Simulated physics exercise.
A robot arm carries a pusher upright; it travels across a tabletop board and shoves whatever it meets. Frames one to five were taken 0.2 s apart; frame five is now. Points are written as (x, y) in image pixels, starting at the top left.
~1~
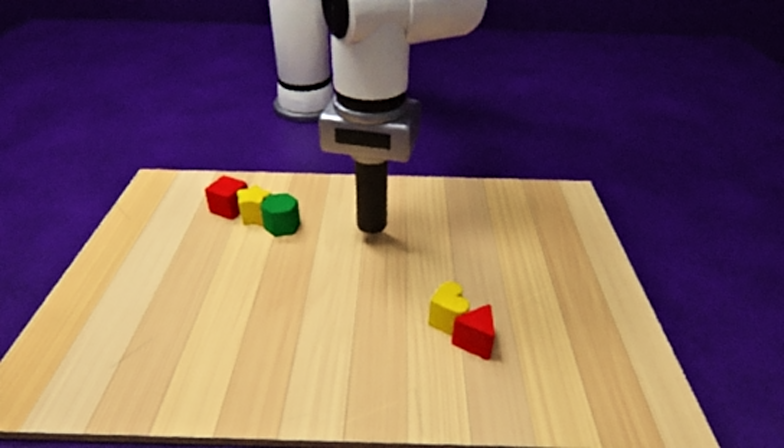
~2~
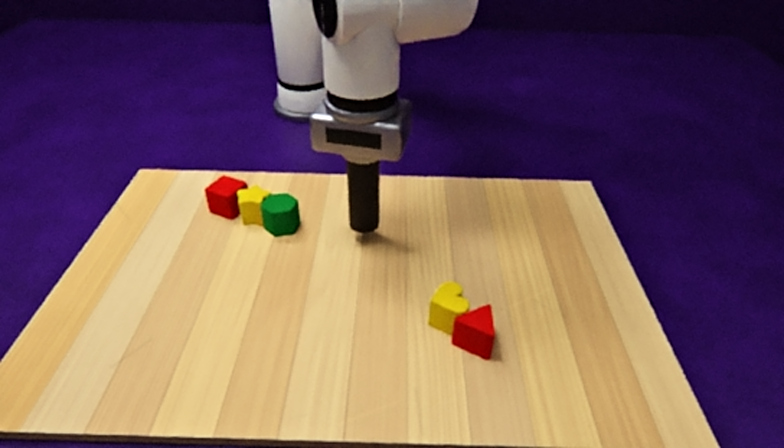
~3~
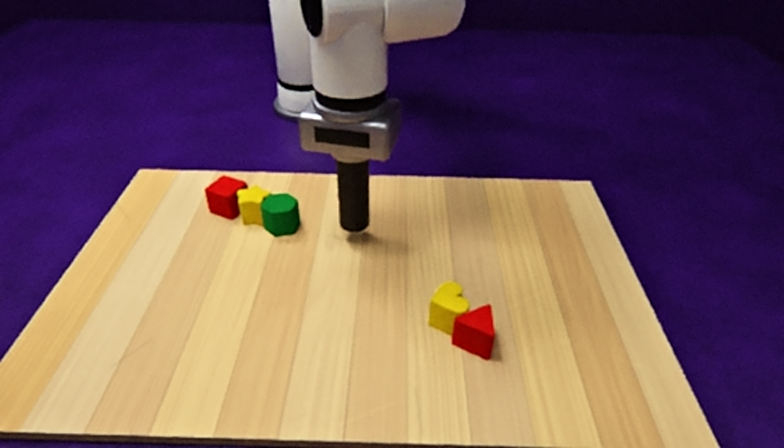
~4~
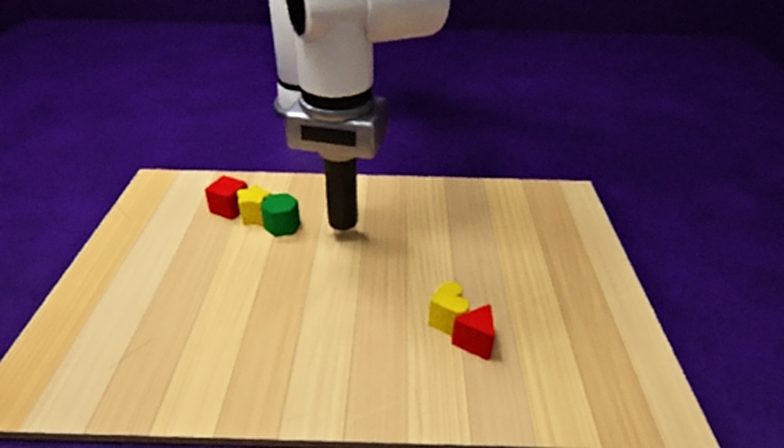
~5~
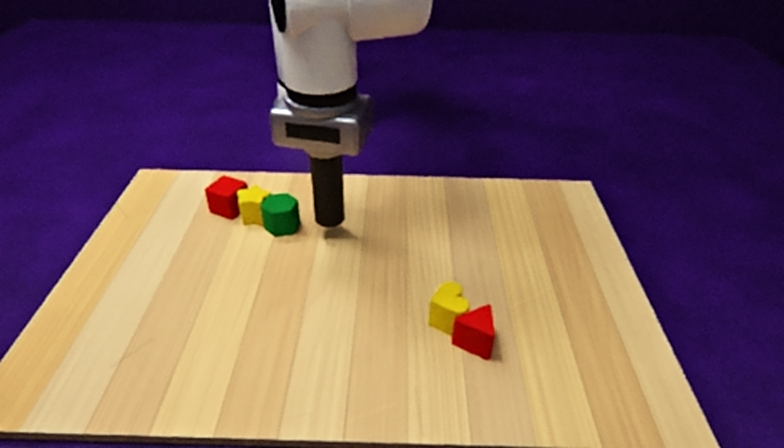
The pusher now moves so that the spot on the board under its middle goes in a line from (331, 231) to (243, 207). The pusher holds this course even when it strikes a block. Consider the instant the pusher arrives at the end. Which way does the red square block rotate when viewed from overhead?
Viewed from overhead, the red square block winds up turned clockwise.
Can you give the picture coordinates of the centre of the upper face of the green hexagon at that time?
It is going to be at (233, 204).
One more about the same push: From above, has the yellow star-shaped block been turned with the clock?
Yes - that is the case.
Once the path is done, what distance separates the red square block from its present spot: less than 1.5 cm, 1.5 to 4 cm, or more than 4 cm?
My prediction: Between 1.5 and 4 cm.
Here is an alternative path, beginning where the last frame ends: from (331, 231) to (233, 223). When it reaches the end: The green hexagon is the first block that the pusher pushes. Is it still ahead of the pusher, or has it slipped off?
The pusher pushes it to the end.
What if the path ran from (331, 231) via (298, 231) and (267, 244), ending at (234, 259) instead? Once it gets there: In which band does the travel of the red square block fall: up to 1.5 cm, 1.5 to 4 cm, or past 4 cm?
1.5 to 4 cm.
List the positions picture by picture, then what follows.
In the first picture, pusher tip (372, 224); block tops, red square block (226, 185); yellow star-shaped block (253, 194); green hexagon (279, 202).
In the second picture, pusher (364, 224); blocks unchanged.
In the third picture, pusher (355, 223); blocks unchanged.
In the fourth picture, pusher (343, 222); blocks unchanged.
In the fifth picture, pusher (330, 219); red square block (226, 185); yellow star-shaped block (253, 194); green hexagon (279, 202).
On the path given first. One third of the way, pusher (299, 210); red square block (217, 184), turned 20° clockwise; yellow star-shaped block (239, 194); green hexagon (265, 201), turned 20° anticlockwise.
Two thirds of the way, pusher (269, 202); red square block (205, 181), turned 50° clockwise; yellow star-shaped block (206, 198), turned 25° clockwise; green hexagon (238, 203), turned 65° anticlockwise.
At the end, pusher (240, 194); red square block (205, 181), turned 50° clockwise; yellow star-shaped block (201, 200), turned 35° clockwise; green hexagon (233, 204), turned 80° anticlockwise.
